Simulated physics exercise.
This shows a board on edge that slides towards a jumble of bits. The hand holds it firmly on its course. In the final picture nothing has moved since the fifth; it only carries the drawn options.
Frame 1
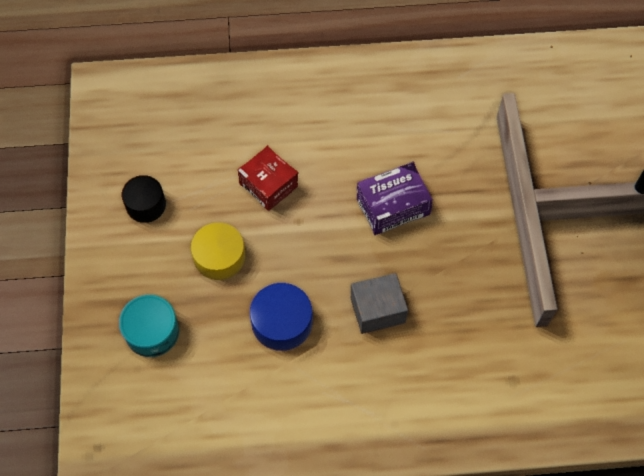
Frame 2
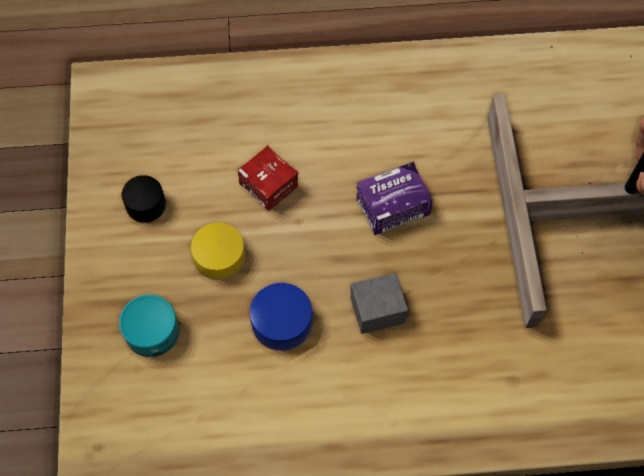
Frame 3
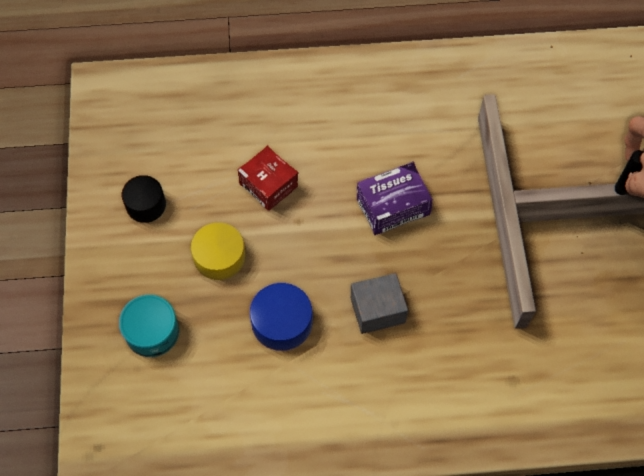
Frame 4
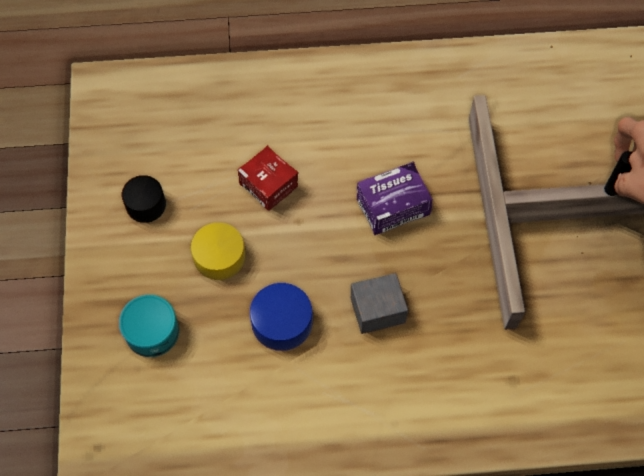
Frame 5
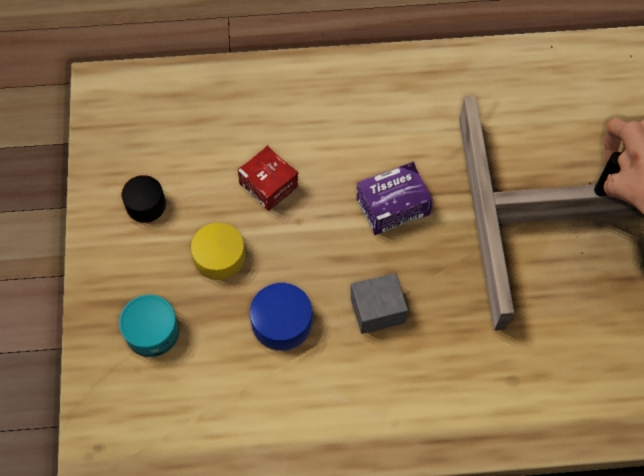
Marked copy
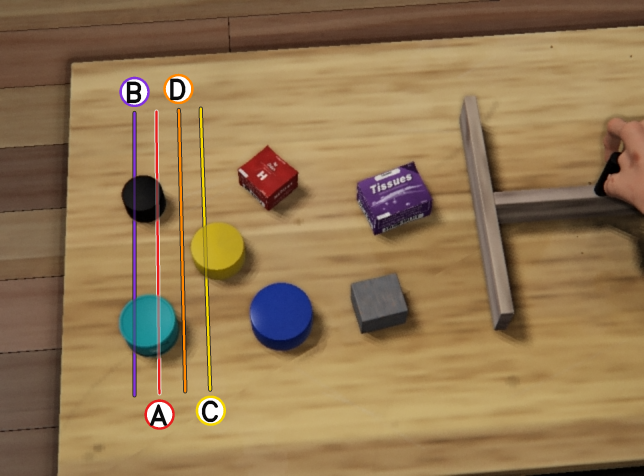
The clip opens on a wooden table with tins, a red packet, a purple tissue box and a grey block lying still, and a T-shaped wooden board to their right. A hand comes into view at the right edge, gripping the handle, as the board slides steadily a short way left, touching nothing.
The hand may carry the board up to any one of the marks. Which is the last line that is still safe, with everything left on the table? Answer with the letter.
At C, and not beyond.
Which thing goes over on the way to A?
It is the turquoise jar.
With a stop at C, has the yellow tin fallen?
No.
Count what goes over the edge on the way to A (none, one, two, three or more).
By then, one.
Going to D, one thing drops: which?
The turquoise jar.
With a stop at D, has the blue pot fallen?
By then, no.
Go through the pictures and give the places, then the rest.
Red packet (268, 179); grey block (379, 304); purple box (394, 199), in the first frame.
Board (519, 196); black tin (144, 199), in the second frame.
Board (508, 197); blue pot (282, 317), in the third frame.
Board (498, 198); red packet (268, 179), in the fourth frame.
Board (488, 199); purple box (394, 199); black tin (144, 199); yellow tin (219, 251), in the fifth frame.
On the marked copy, A at (158, 243); B at (134, 245); C at (205, 240); D at (182, 241).
Following C. Soon after the start, board (388, 206); grey block (365, 303); purple box (345, 197).
Later, board (285, 213); red packet (195, 172); blue pot (207, 323).
In the end, board (207, 219); turquoise jar (67, 333); black tin (119, 201); nothing has fallen.
As for the rest, A drops the turquoise jar; B drops the black tin, blue pot and turquoise jar; D drops the turquoise jar.
